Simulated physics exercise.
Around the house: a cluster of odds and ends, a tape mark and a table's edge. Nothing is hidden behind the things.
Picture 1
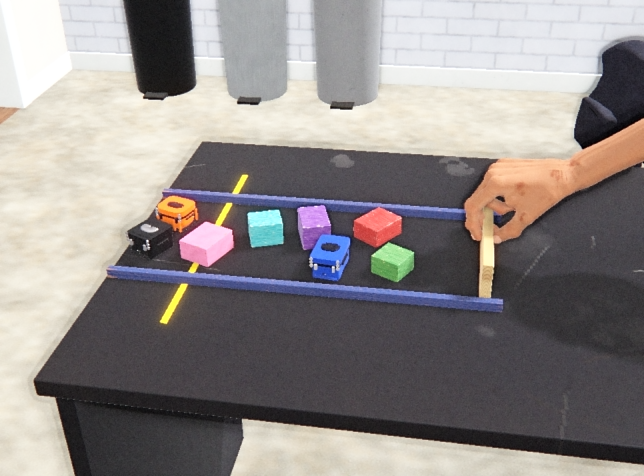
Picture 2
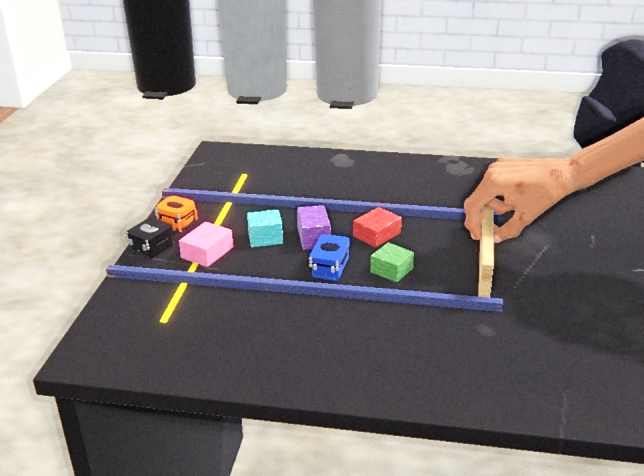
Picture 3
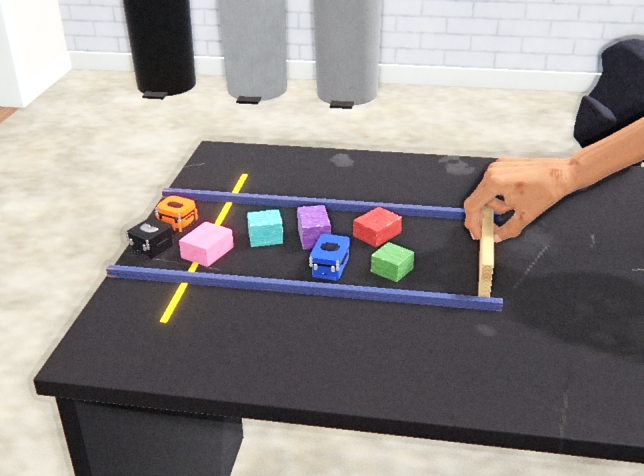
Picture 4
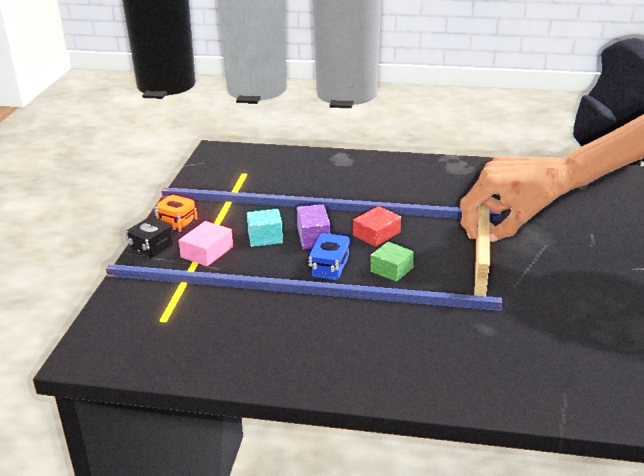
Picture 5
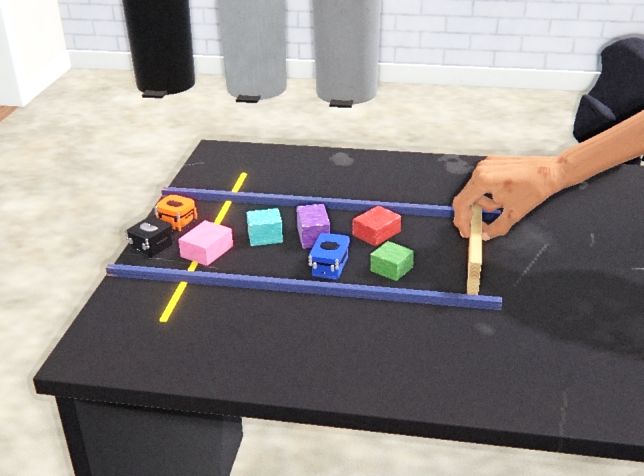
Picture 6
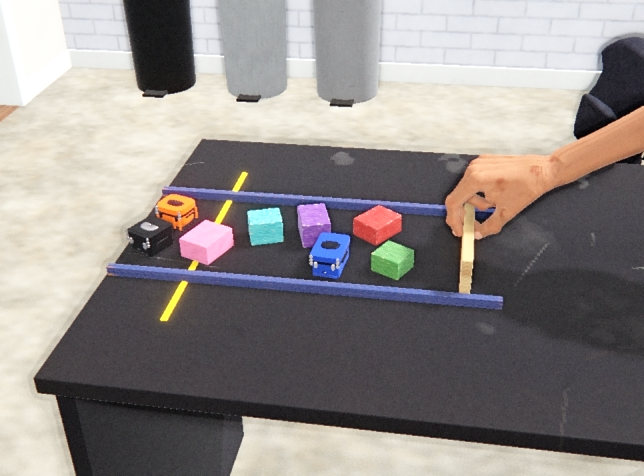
A hand held a wooden board still at the right end of two blue rails, then slid it slightly left toward the colorful blocks and small cases, which stayed put around the yellow tape.
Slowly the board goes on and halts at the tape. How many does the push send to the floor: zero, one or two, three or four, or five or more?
As it turns out, the number that fall off is one or two.
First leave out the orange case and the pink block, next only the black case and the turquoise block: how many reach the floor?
Fallen: 0, and 0 in the other try.
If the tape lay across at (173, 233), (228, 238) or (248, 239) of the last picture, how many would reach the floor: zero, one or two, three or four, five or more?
In that order: More than four; either one or two; not one.
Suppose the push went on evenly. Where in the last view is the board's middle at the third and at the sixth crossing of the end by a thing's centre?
First at (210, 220), next at (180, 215).
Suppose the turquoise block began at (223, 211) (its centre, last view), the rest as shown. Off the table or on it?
It holds on.
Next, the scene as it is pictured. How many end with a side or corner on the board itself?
The number is 2.
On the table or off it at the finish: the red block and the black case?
The red block holds on; the black case comes down.
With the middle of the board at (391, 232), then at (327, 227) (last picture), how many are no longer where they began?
By then 2, and 5.
Soon after, none off yet; black case at rest near (151, 237); orange case at rest near (177, 213); pink block at rest near (207, 242).
After that, none off yet; black case at rest near (151, 237); orange case at rest near (177, 213); pink block moving near (202, 242).
In the end, the number that fall off is one or two; gone, orange case and black case.
